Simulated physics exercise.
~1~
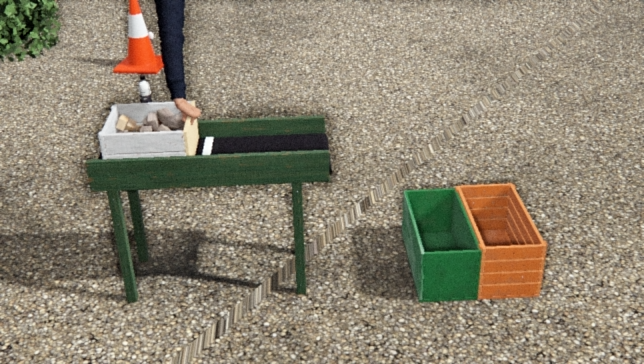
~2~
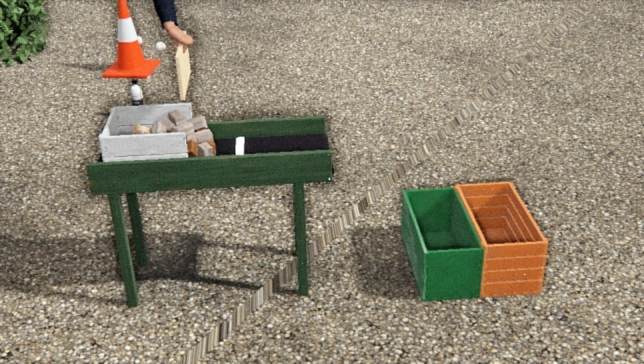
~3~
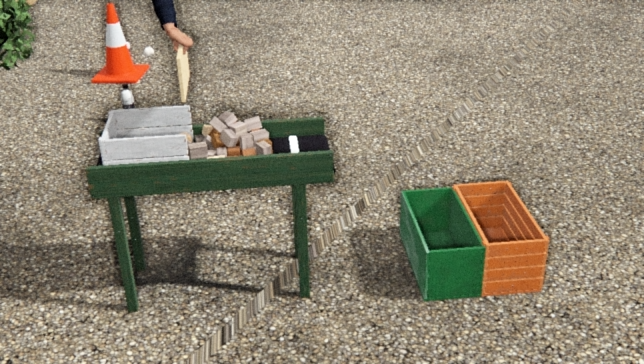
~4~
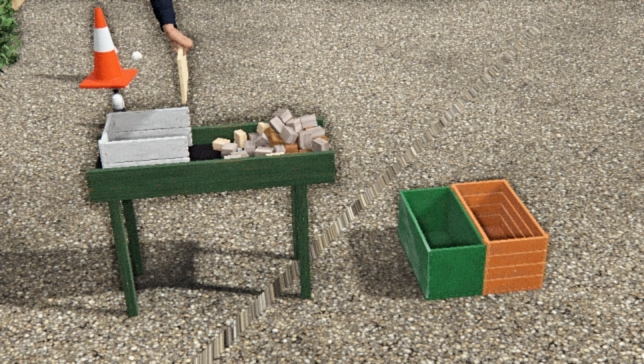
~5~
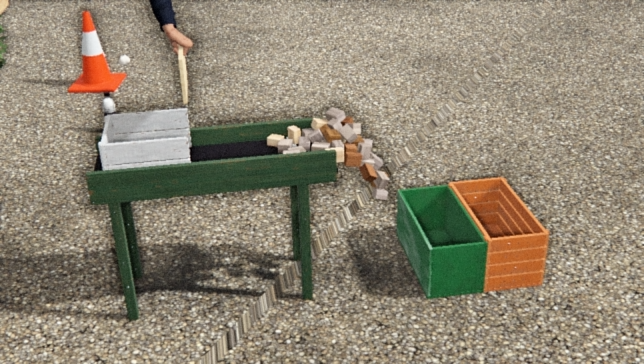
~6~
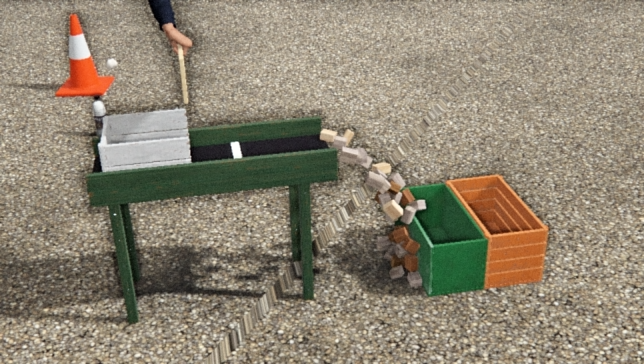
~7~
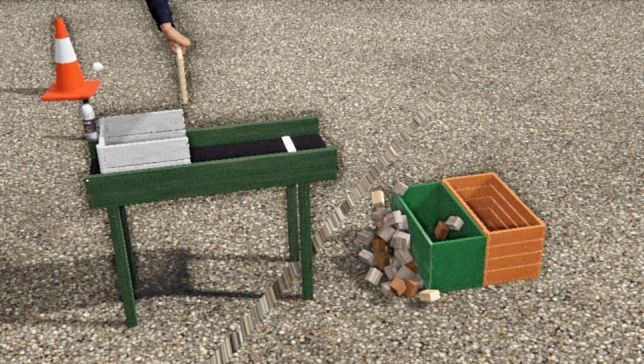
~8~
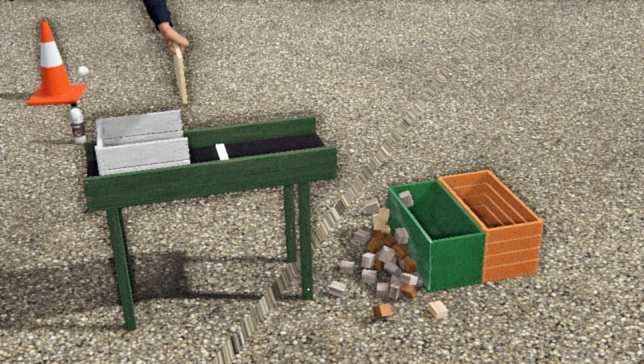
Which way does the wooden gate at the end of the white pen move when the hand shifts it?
The gate moves up, and the hand then keeps holding it upright above the belt.
